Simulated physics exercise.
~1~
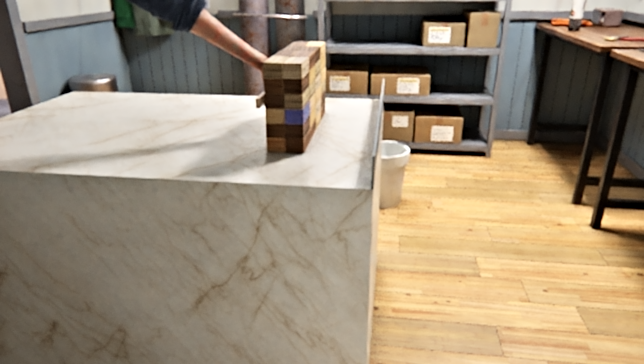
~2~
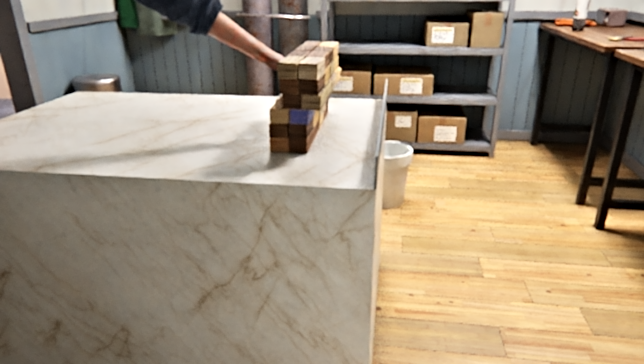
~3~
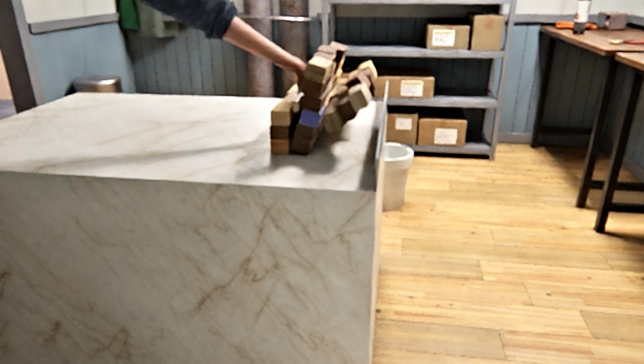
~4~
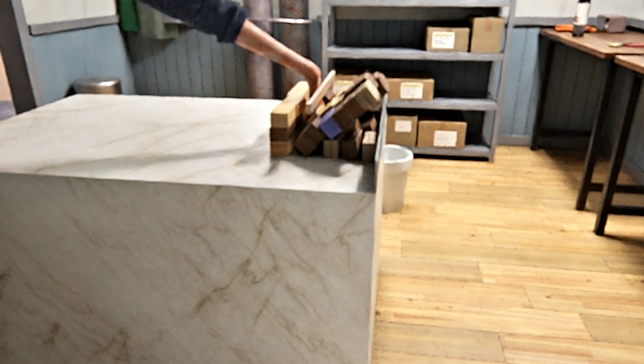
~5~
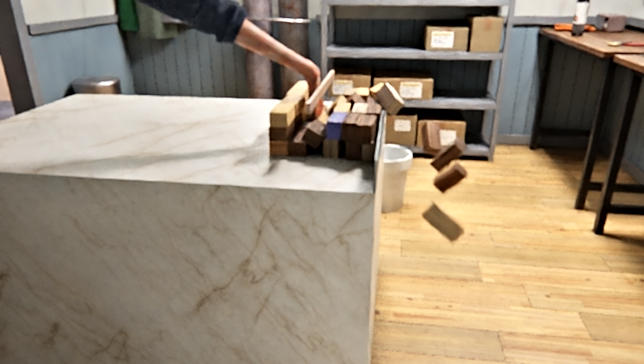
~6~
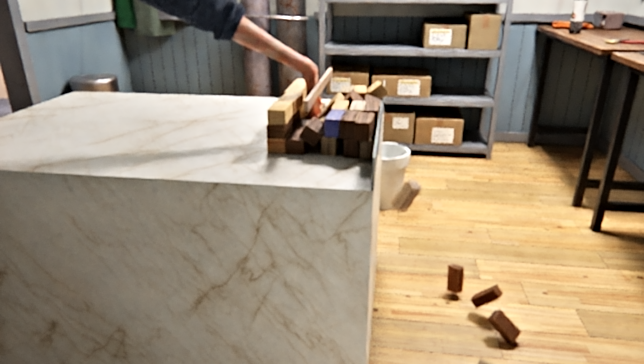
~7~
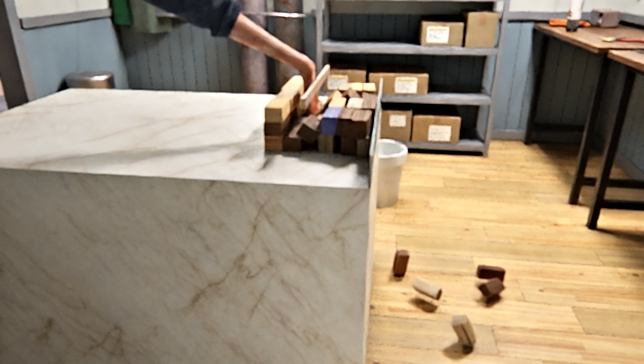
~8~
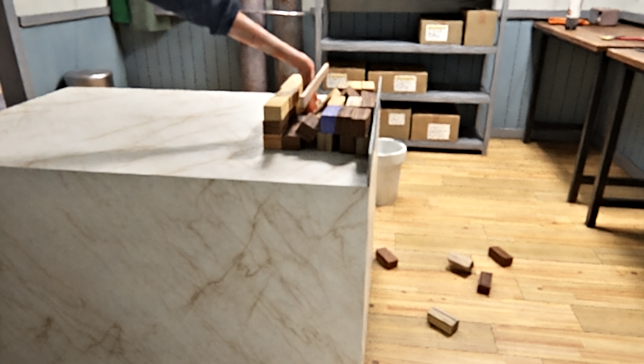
A stacked block of wooden pieces topples rightward as a hand pushes from behind, a few tumbling off the bench to the floor.
